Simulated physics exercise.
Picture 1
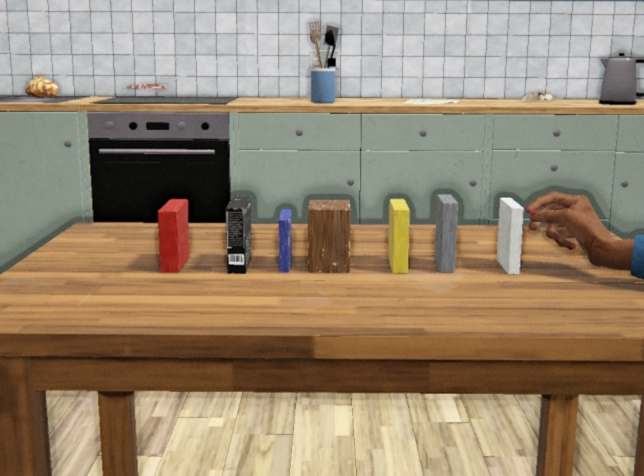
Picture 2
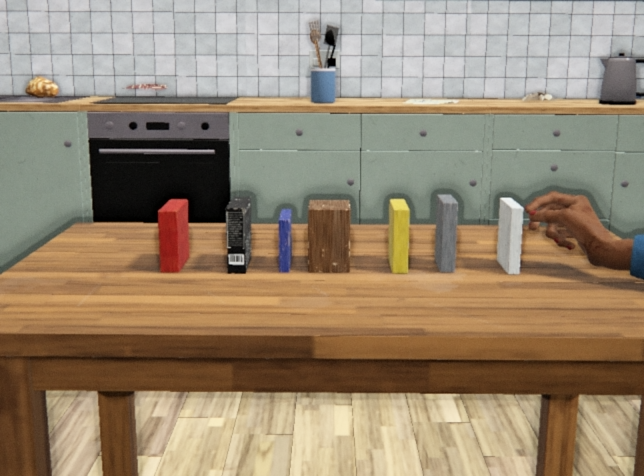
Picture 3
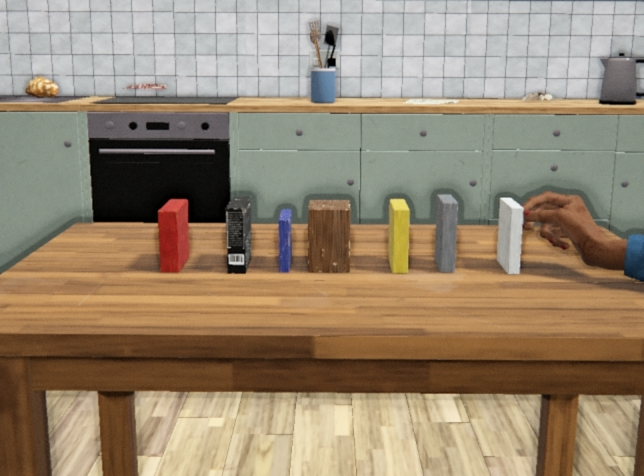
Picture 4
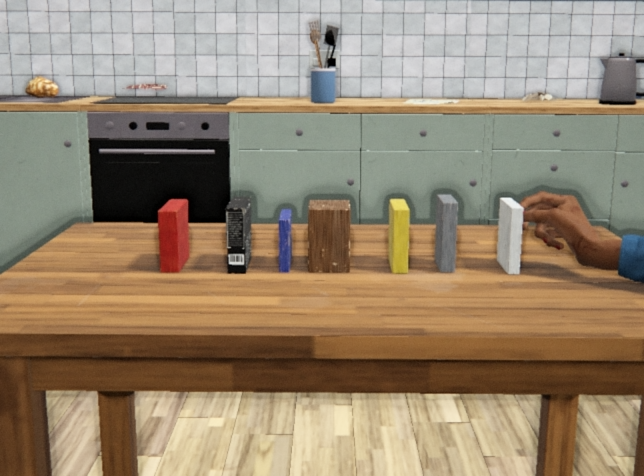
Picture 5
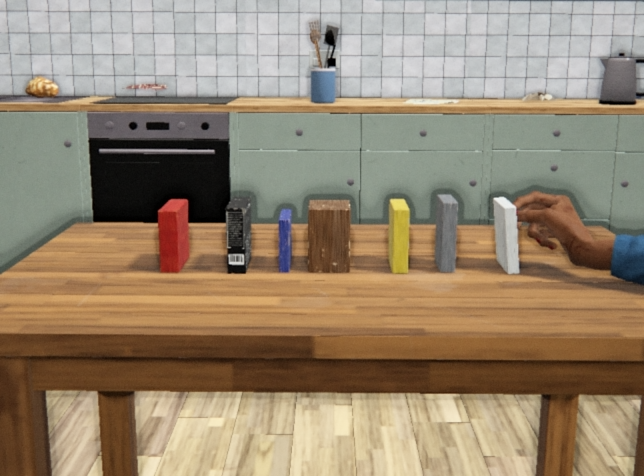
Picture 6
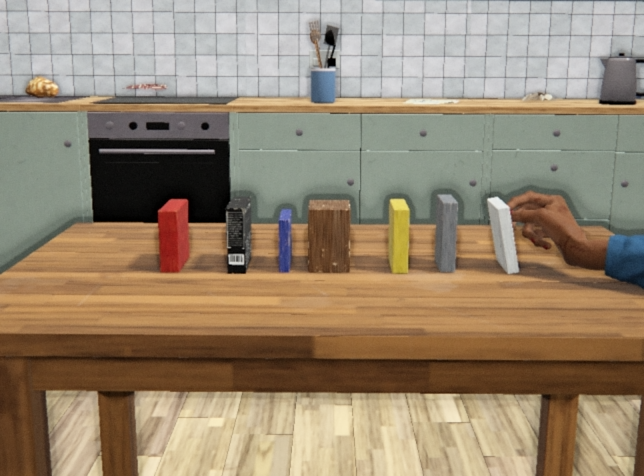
A dark-skinned hand in a blue sleeve, at the right, moves slightly left to the white block and pushes its upper part, tilting it a little leftward. Seen from the front by a still camera, a wooden table stands in a kitchen with green cabinets and an oven. Left to right stand red, black, blue, brown, yellow, grey and white upright pieces, all motionless except the white one.
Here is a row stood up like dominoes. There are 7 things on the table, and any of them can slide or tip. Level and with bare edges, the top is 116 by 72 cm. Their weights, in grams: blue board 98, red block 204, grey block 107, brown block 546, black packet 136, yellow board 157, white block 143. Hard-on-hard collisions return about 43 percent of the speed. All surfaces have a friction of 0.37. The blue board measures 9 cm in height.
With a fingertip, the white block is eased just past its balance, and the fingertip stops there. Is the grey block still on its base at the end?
It gives way.
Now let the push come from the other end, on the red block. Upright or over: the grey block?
In that case the grey block does not fall.
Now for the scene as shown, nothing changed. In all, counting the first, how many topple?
Count: 3.
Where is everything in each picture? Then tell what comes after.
Grey block (446, 233); blue board (285, 240), in the first picture.
Black packet (239, 234); yellow board (398, 236), in the second picture.
Blue board (285, 240); brown block (329, 236), in the third picture.
Black packet (239, 234); yellow board (398, 236), in the fourth picture.
White block 6° over; blue board (285, 240); brown block (329, 236), in the fifth picture.
White block 12° over; grey block (446, 233); black packet (239, 234), in the sixth picture.
Then, 0.30 s past the last view, white block 77° over; grey block at 23° to upright near (427, 233).
Then, 0.60 s past the last view, white block 90° over; grey block at 55° to upright near (403, 242); yellow board at 52° to upright.
Then, 1.50 s past the last view, white block 90° over; grey block at 67° to upright near (415, 247); yellow board on its side.
Finally, on their side or leaning hard on the table, grey block and yellow board; the other 3 still in place (within 5 cm). Final places as that camera would see them, grey block near (416, 247).
